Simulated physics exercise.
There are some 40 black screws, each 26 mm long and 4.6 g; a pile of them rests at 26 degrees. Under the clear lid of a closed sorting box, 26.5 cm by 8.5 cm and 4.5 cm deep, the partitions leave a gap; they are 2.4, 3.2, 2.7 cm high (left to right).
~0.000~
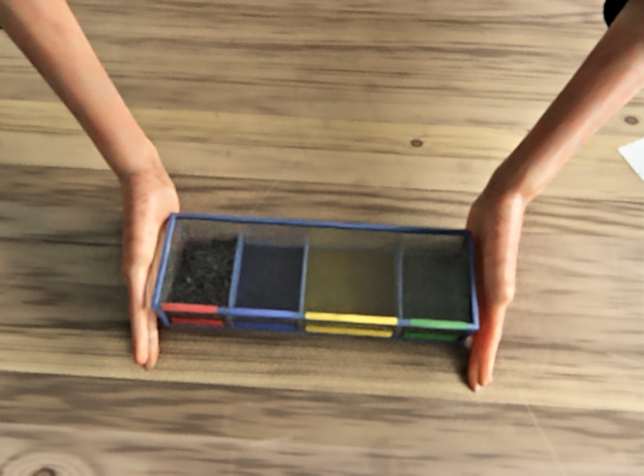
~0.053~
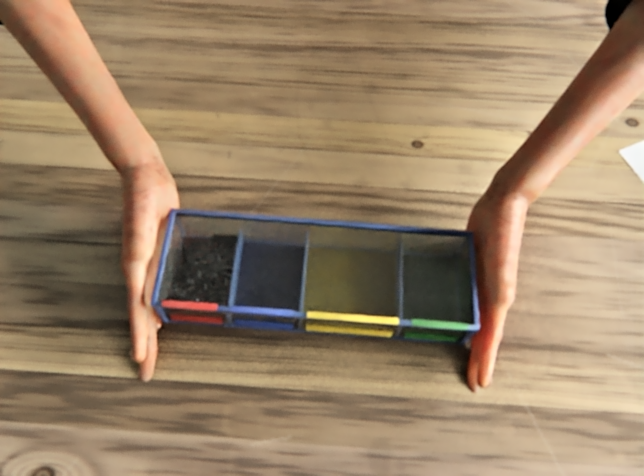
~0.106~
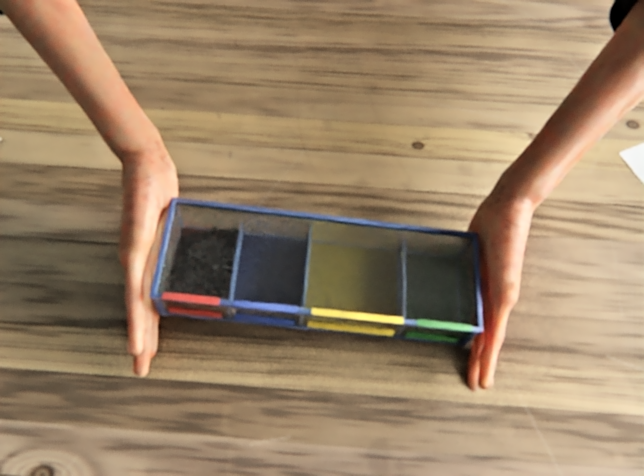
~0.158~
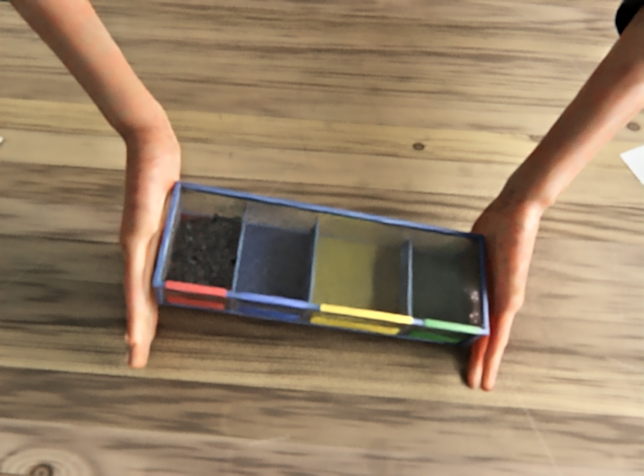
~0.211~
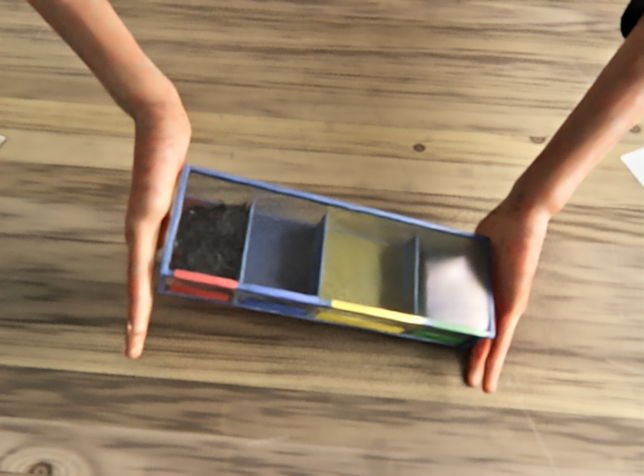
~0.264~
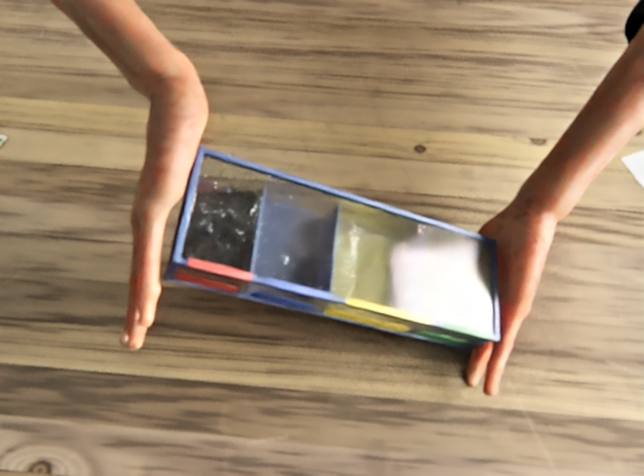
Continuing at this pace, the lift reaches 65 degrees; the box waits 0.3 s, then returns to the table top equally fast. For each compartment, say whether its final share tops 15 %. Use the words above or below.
Red: Above; blue: Above; green: Below; yellow: Below.
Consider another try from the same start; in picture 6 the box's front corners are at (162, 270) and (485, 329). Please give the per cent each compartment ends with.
Per cent at the end: Red 95; blue 5; green 0; yellow 0.
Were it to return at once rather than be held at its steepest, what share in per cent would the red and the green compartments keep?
You'd end up with red at 65 per cent and green at 0 per cent.
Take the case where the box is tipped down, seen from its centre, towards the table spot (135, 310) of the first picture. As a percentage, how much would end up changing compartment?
Around 0 percent of them.
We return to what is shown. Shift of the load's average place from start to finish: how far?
It shifts by roughly 4.0 cm.
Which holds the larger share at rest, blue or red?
It is the red one.
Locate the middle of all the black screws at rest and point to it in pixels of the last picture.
When it all comes to rest, the middle is near (229, 292).
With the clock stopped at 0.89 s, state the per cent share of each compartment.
Per cent by colour: Red 70; blue 25; green 0; yellow 0.
After 0.89 s, tilt 65 degrees; red 70 %, blue 25 %.
After 1.30 s, tilt 34 degrees; red 60 %, blue 40 %.
Then, at 1.80 s, tilt 0 degrees; red 60 %, blue 40 %.
By 2.3 s all is still; red 60 %, blue 40 %, green 0 %, yellow 0 %.
